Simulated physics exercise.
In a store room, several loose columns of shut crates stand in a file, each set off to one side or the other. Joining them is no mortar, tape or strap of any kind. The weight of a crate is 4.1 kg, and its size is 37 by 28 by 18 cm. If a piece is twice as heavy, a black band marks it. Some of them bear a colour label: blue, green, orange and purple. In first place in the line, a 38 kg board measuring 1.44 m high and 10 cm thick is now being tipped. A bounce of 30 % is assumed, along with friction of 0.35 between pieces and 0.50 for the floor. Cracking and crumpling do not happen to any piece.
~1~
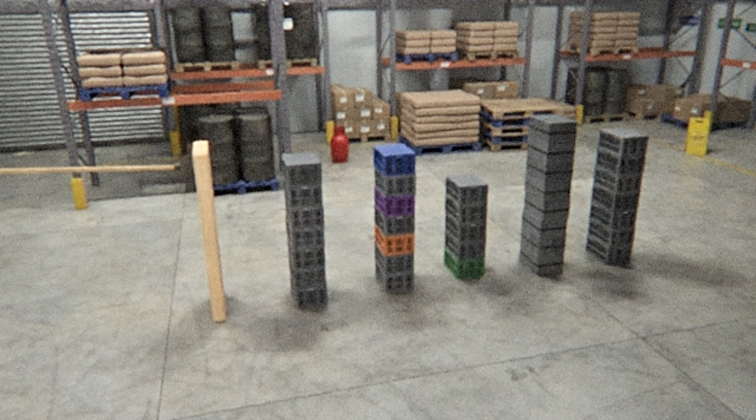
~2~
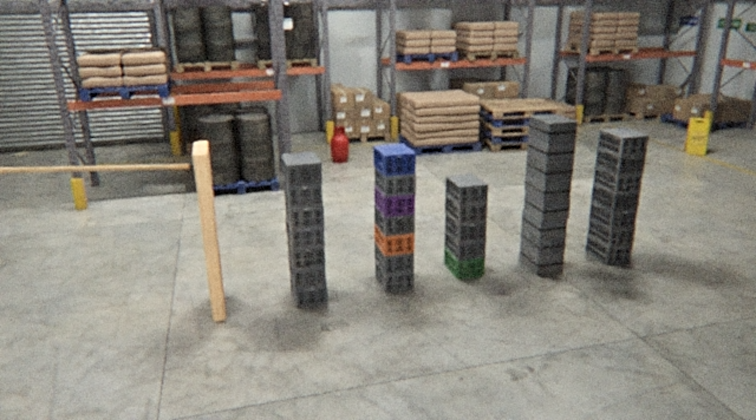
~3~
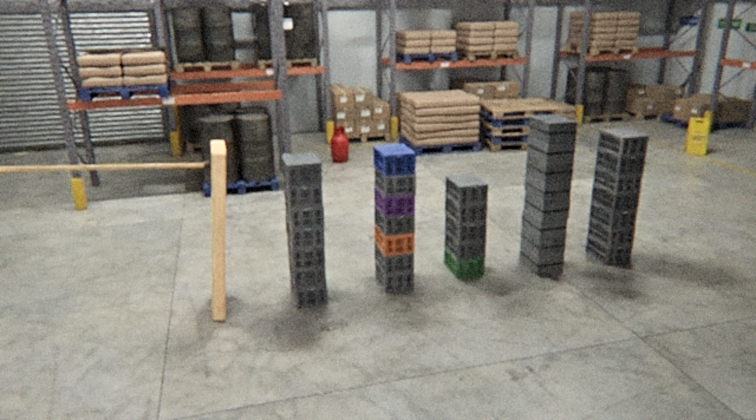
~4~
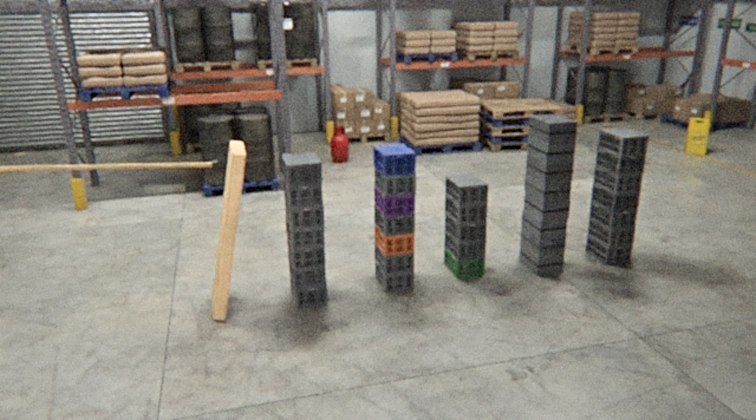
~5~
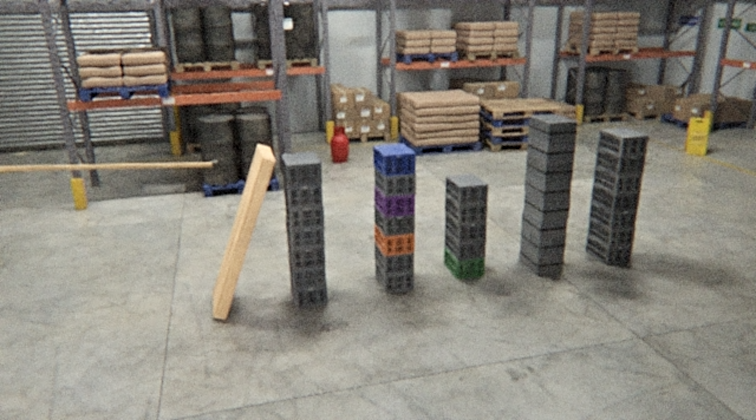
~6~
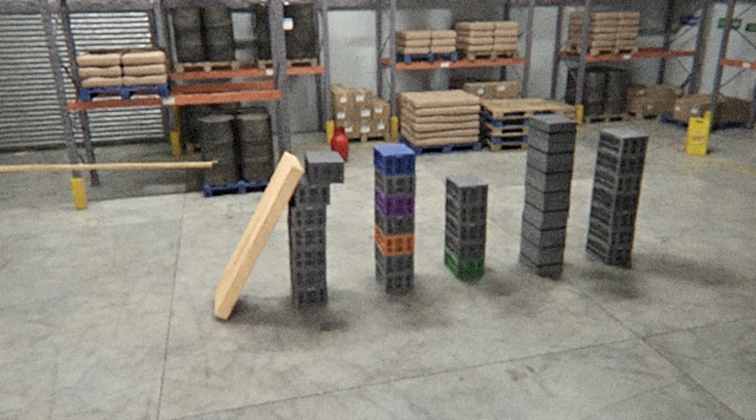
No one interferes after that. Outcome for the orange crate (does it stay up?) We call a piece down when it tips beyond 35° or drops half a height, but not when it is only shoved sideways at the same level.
Down.
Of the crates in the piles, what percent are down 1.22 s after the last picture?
35 %.
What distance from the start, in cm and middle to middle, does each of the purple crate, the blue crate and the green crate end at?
Start to finish, close to purple 140, blue 290, green 10 centimetres.
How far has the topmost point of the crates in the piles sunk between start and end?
Around 95 centimetres.
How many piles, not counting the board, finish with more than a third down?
The answer is 5.
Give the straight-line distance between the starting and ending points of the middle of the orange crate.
I'd put it at near 70 cm.
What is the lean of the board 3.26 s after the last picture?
Roughly 65°.
Then, 1.22 s after the last picture, board 76° from upright; 12 of the 34 crates down; orange crate leaning 36°, 11 cm lower; purple crate leaning 36°, 20 cm lower.
Then, 3.26 s after the last picture, board 66° from upright; 31 of the 34 crates down; orange crate leaning 50°, 20 cm lower; blue crate on its side.
At rest, board 66° from upright; 31 of the 34 crates down; orange crate on its side; blue crate upside down; purple crate leaning 37°, 65 cm lower. As the last picture would show them, middles, orange crate near (456, 262), blue crate near (586, 217).
